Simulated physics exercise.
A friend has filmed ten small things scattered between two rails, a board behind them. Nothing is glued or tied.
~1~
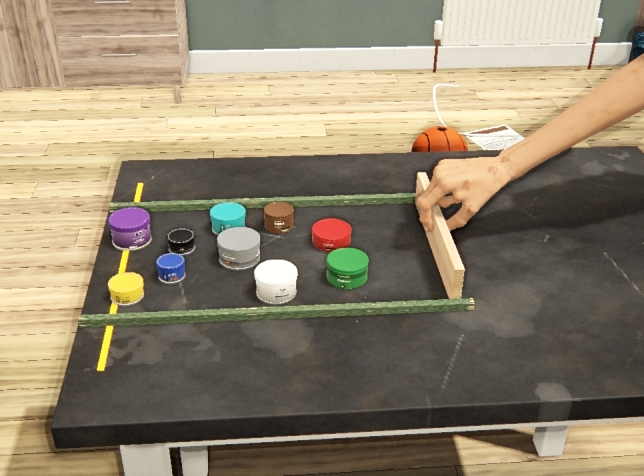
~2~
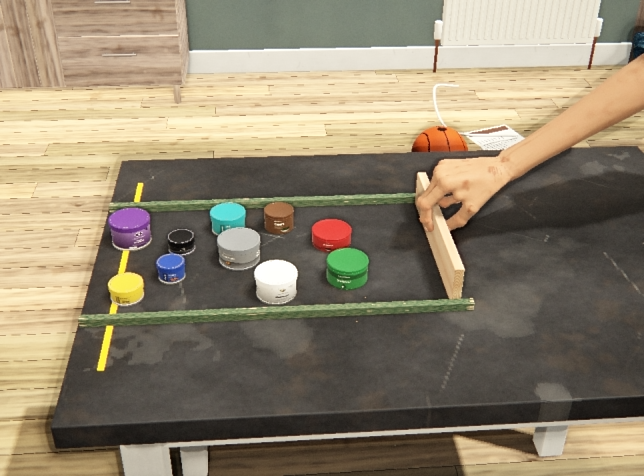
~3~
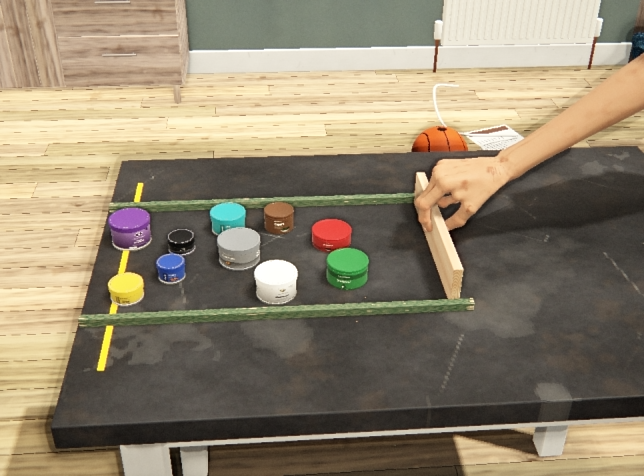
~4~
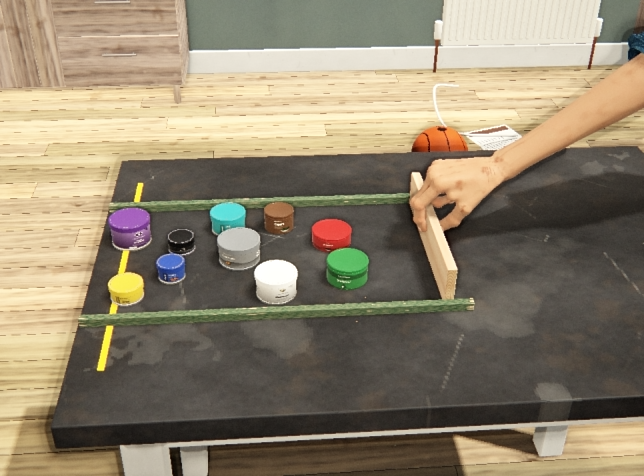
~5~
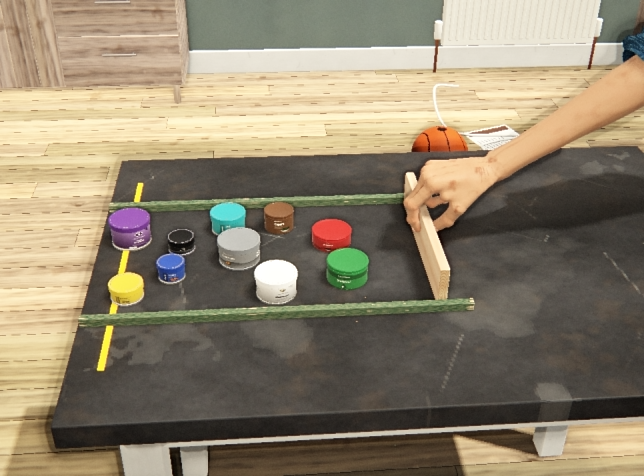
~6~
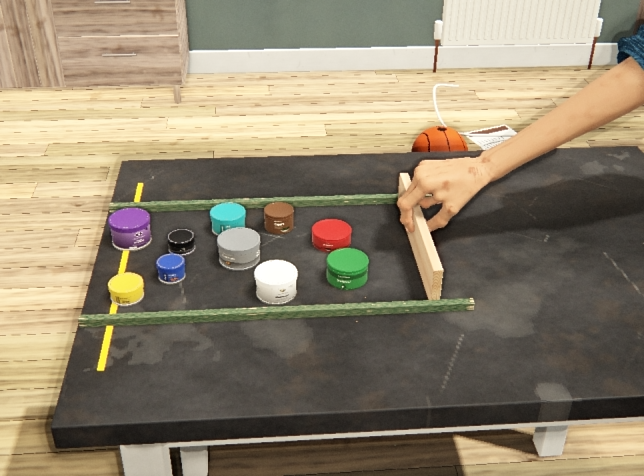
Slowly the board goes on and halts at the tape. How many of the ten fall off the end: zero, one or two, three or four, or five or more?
As it turns out, the number that fall off is five or more.
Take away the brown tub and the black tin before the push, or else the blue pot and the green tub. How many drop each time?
First 4, then 4.
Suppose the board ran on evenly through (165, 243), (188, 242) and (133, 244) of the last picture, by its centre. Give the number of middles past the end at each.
Past the end: 1, 0 and 6.
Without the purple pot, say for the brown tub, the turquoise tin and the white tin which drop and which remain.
The brown tub does not fall, the turquoise tin drops off, the white tin remains up.
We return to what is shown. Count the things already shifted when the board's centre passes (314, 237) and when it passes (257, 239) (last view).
At the one place 3, at the other 6.
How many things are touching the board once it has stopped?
4 of them.
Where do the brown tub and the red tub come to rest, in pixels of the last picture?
The brown tub stops around (116, 217); the red tub around (108, 237).
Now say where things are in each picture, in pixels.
The first picture shows purple pot (131, 229); yellow tin (127, 289); blue pot (171, 269); board (437, 233); tape (124, 261).
The second picture shows yellow tin (127, 289); grey tin (239, 249).
The third picture shows blue pot (171, 269); board (436, 233).
The fourth picture shows purple pot (131, 230); brown tub (279, 218).
The fifth picture shows yellow tin (127, 289); white tin (276, 282).
The sixth picture shows purple pot (131, 230); yellow tin (127, 289); blue pot (171, 269); board (418, 233); tape (124, 261).
A little later, none off yet; purple pot at rest near (131, 230); yellow tin at rest near (127, 289); blue pot at rest near (171, 269).
When it is over, the number that fall off is five or more; down, grey tin, turquoise tin, black tin, blue pot, yellow tin and purple pot.
